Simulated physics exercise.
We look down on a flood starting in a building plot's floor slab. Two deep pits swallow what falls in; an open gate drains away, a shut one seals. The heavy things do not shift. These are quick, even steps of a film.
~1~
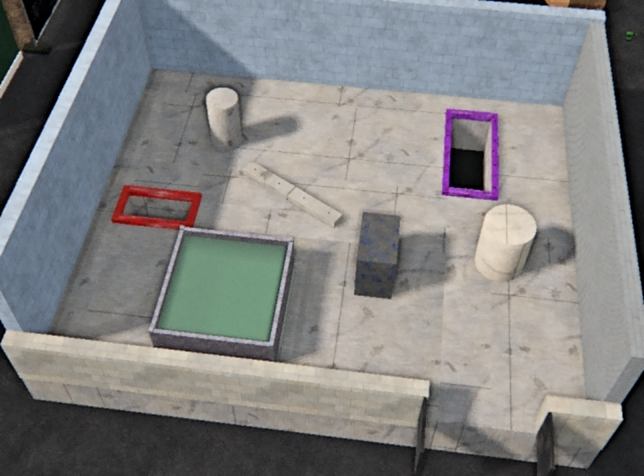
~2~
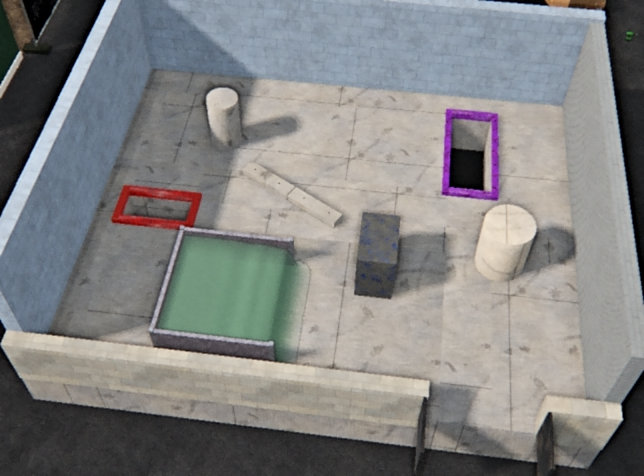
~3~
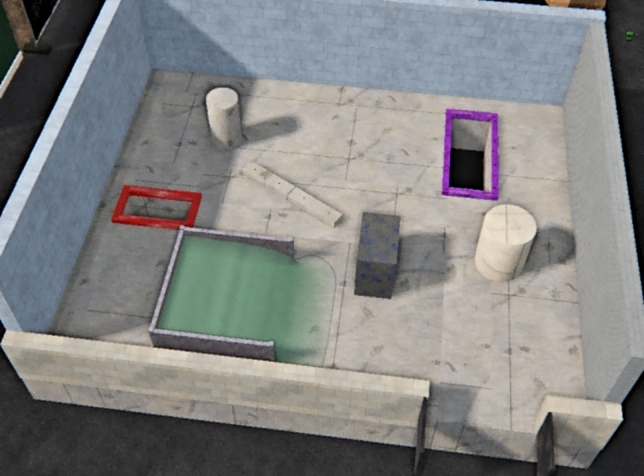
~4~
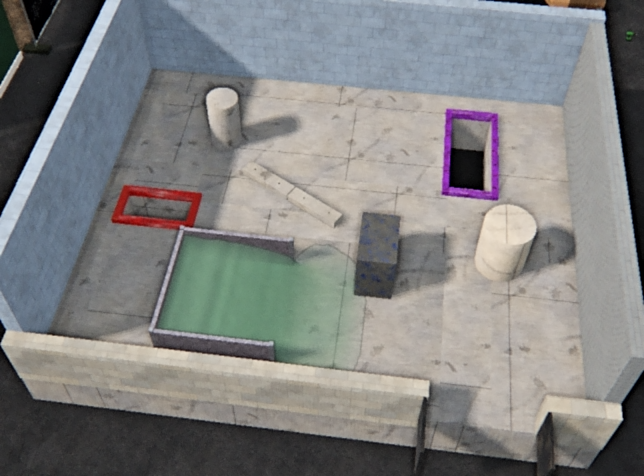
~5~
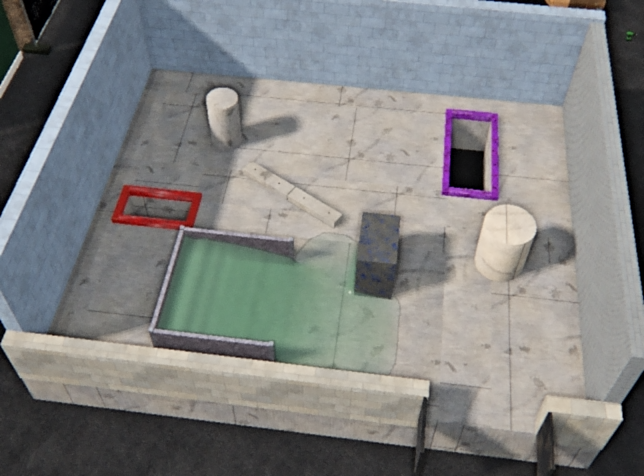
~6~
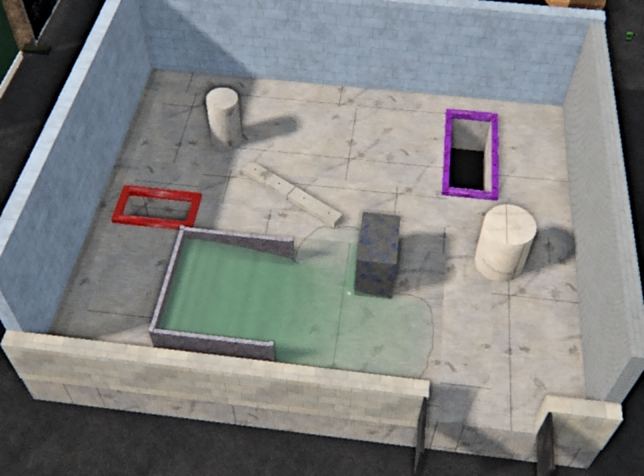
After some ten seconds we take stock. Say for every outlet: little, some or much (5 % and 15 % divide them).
In the end: The gate takes above 15 %; the purple pit takes not even 5 %; the red pit takes not even 5 %.
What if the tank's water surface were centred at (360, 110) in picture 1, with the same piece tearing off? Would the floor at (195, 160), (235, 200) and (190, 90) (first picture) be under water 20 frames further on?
In that order: Dry, no water, no water.
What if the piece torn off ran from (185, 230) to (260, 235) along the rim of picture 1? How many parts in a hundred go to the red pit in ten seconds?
In per cent: Red 6.
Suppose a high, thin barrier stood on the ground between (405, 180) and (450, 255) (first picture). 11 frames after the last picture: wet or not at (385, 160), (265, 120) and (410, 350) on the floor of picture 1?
In turn: Flooded, not flooded, covered.
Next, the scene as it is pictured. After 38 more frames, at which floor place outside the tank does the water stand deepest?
I would point to (551, 106).
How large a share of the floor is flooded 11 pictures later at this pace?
I make it 30 per cent.
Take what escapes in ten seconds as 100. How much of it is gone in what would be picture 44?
Close to 70 %.
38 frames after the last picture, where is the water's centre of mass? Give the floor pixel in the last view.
Around (414, 250).
A moment on, water covers 20 % of the floor; the gate 0 %, the purple pit 0 %, the red pit 0 %.
Next, water covers 30 % of the floor; the gate 1 %, the purple pit 0 %, the red pit 0 %.
Then, water covers 45 % of the floor; the gate 6 %, the purple pit 0 %, the red pit 0 %.
Later, water covers 60 % of the floor; the gate 14 %, the purple pit 0 %, the red pit 0 %.
In the end, water covers 80 % of the floor; the gate 20 %, the purple pit 0 %, the red pit 0 %.
